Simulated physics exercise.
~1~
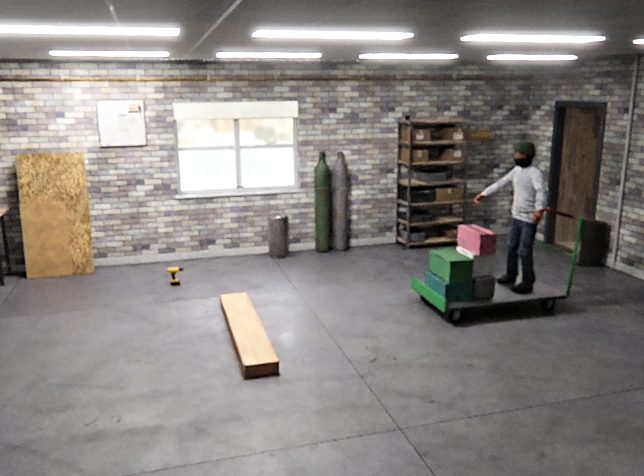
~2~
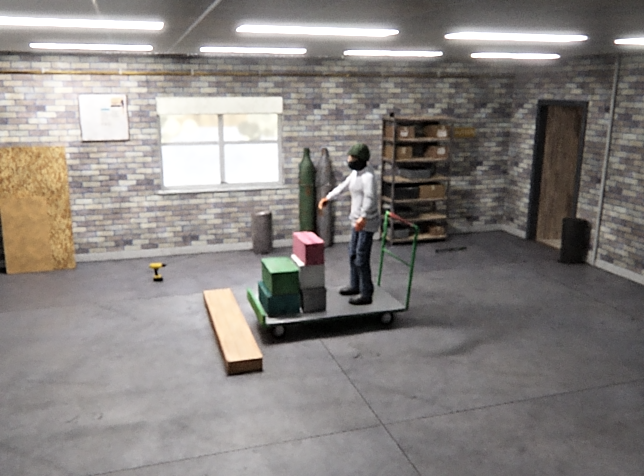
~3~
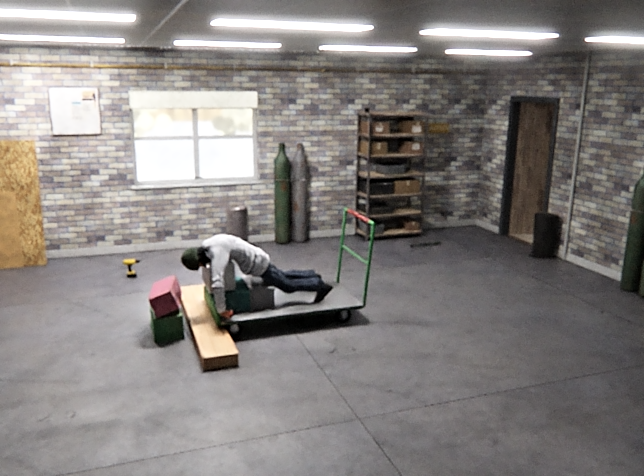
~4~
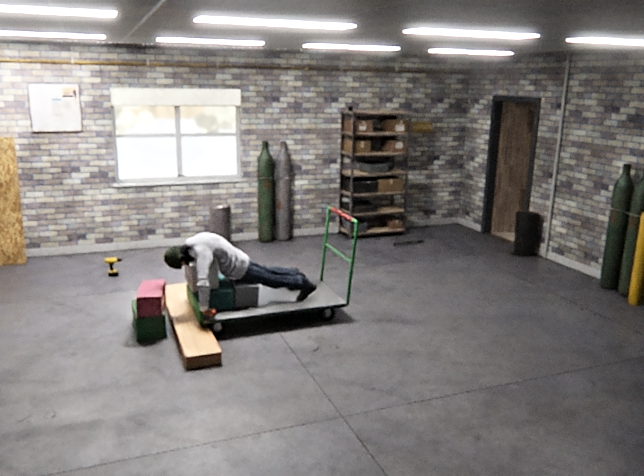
A green platform trolley carrying stacked boxes and a standing masked person rolled left until it stopped against a low wooden step, pitching the person face down over its front while a pink box and a green one landed beyond the step.
